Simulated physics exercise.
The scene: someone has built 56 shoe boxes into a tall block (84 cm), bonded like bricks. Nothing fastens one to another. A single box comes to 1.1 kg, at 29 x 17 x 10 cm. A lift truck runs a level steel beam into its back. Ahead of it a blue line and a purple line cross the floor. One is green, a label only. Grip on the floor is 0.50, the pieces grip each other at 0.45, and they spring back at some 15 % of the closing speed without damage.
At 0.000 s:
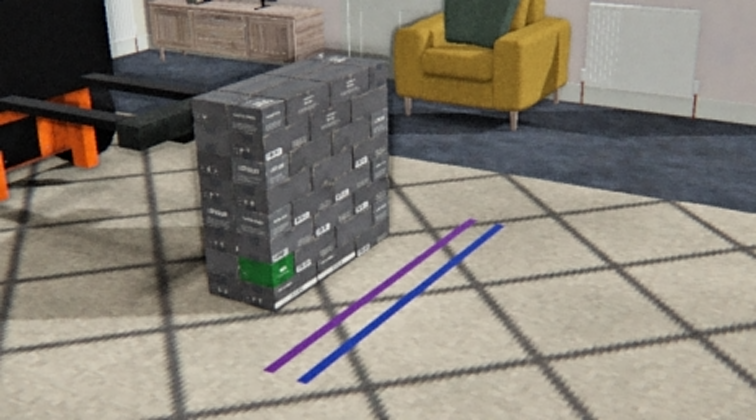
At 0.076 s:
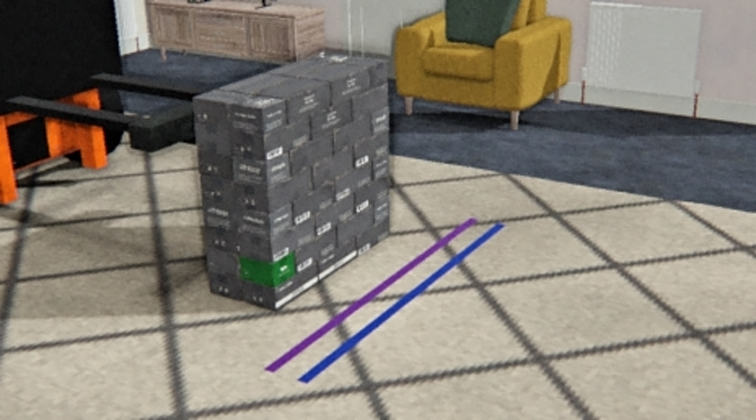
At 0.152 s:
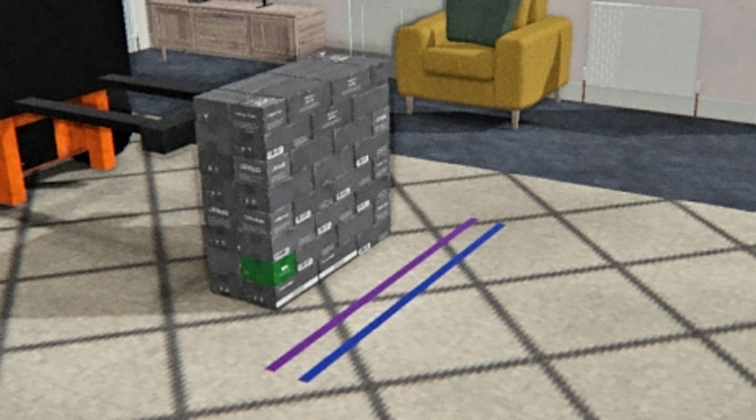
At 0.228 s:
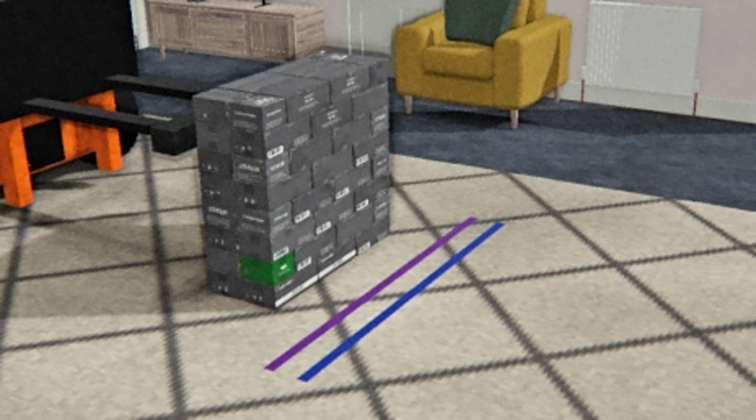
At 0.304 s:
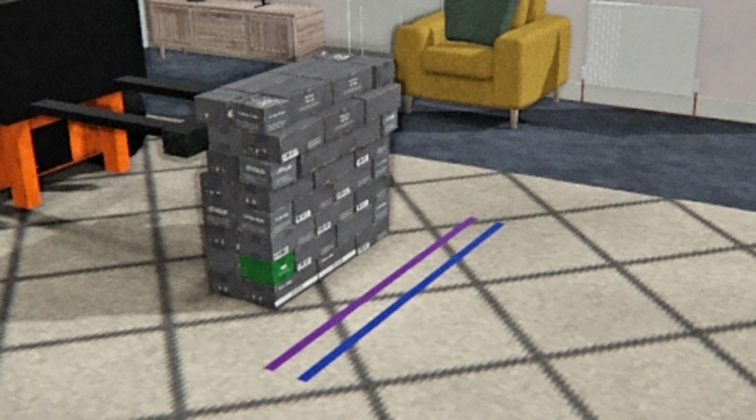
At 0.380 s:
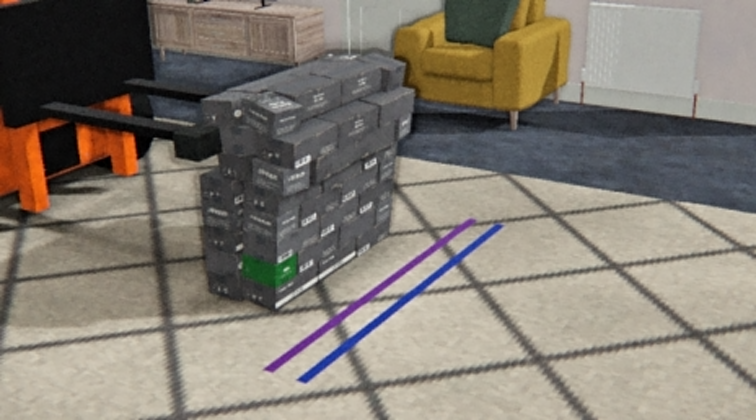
In this clip, a lift truck's dark beam moves right toward a tall block of stacked grey boxes, one of them green, then pushes into its upper part, shifting and tilting the upper boxes toward the purple and blue floor lines.
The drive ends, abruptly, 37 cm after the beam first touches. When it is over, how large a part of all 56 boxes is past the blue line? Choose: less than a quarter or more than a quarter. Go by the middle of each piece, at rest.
The part is upwards of a quarter.
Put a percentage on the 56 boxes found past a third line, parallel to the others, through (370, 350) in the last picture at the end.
About 35 per cent.
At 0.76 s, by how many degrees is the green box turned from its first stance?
Roughly 50°.
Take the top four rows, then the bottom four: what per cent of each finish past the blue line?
Top 70, bottom 10 per cent.
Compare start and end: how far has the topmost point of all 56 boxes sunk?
Roughly 32 cm.
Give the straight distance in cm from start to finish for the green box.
Green 25.
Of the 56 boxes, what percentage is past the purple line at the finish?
Near 50 per cent.
By 0.52 s, none of the 56 boxes past the blue line, 48 disturbed; green box tilted 19°.
By 0.76 s, 10 of the 56 boxes past the blue line; green box tilted 52°.
By 1.14 s, 23 of the 56 boxes past the blue line; green box on its side.
When it is over (2.3 s), 23 of the 56 boxes past the blue line; green box on its side. That is 41 per cent. In pixels of the last frame, middles, green box near (321, 296).
